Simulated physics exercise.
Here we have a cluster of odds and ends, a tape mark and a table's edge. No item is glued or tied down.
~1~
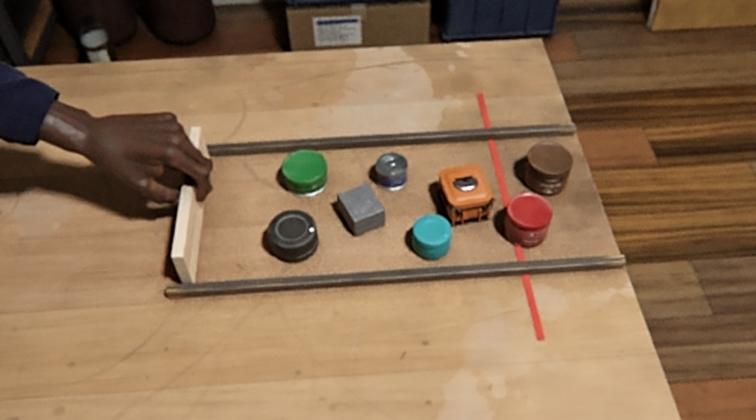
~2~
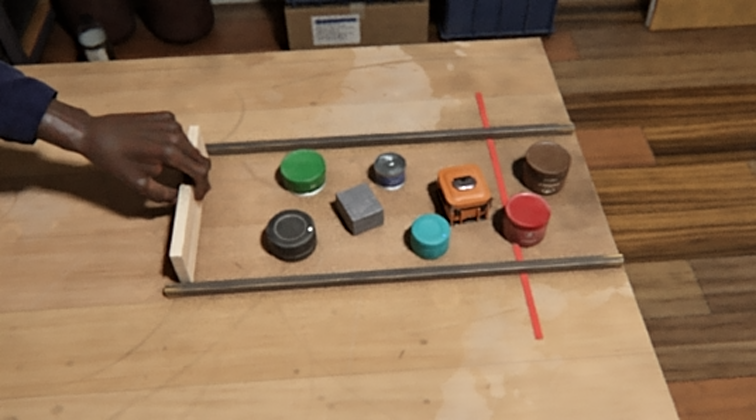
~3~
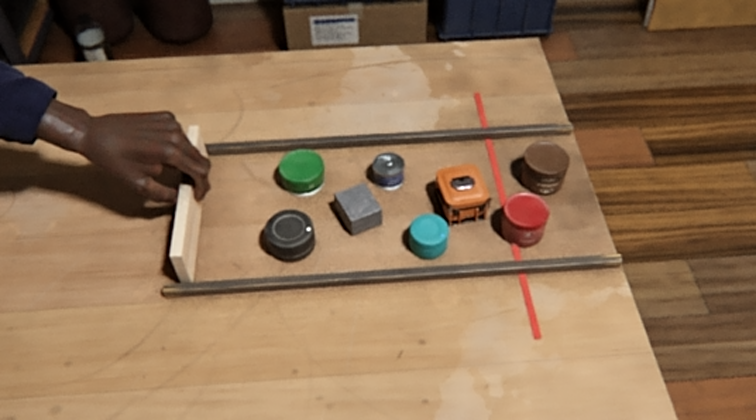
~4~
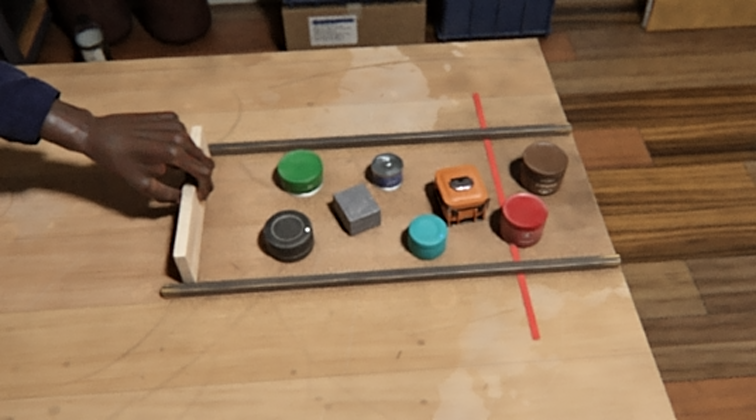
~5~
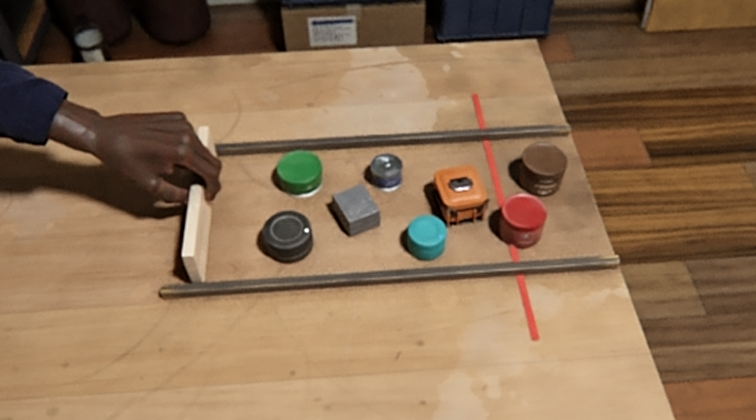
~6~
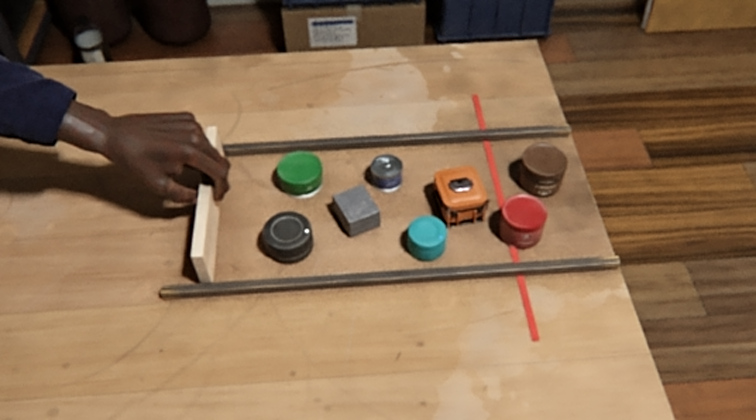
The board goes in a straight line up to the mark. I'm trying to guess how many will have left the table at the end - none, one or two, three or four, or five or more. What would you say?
I would say one or two.
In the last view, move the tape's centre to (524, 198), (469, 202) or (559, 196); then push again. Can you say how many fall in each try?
2, 0, 5.
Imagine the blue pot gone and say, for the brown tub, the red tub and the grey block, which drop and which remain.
Result: Brown tub comes off, red tub stays, grey block stays.
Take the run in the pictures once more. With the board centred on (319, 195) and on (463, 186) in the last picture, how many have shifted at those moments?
At first I count 3, and then 8.
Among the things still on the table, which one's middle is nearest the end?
The red tub is foremost.
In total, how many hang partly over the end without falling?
Answer: 1.
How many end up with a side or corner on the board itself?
3 in contact.
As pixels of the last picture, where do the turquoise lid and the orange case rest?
Final positions - turquoise lid around (574, 241), orange case around (563, 187).
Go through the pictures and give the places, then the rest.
In the first picture, brown tub (547, 169); red tub (527, 221); orange case (464, 195); board (192, 202); tape (506, 198).
In the second picture, red tub (526, 220); blue pot (390, 171).
In the third picture, orange case (461, 194); board (191, 201).
In the fourth picture, brown tub (543, 169); green pot (301, 174).
In the fifth picture, red tub (522, 221); turquoise lid (427, 238).
In the sixth picture, brown tub (542, 170); red tub (522, 222); orange case (459, 196); board (210, 202); tape (501, 200).
A little later, none off yet; brown tub at rest near (542, 170); red tub at rest near (522, 222); orange case at rest near (459, 196).
Next, none off yet; brown tub shifted a little near (556, 169); red tub shifted about its own width near (561, 223); orange case shifted about its own width near (519, 192).
When it is over, the number that fall off is one or two; down, brown tub.
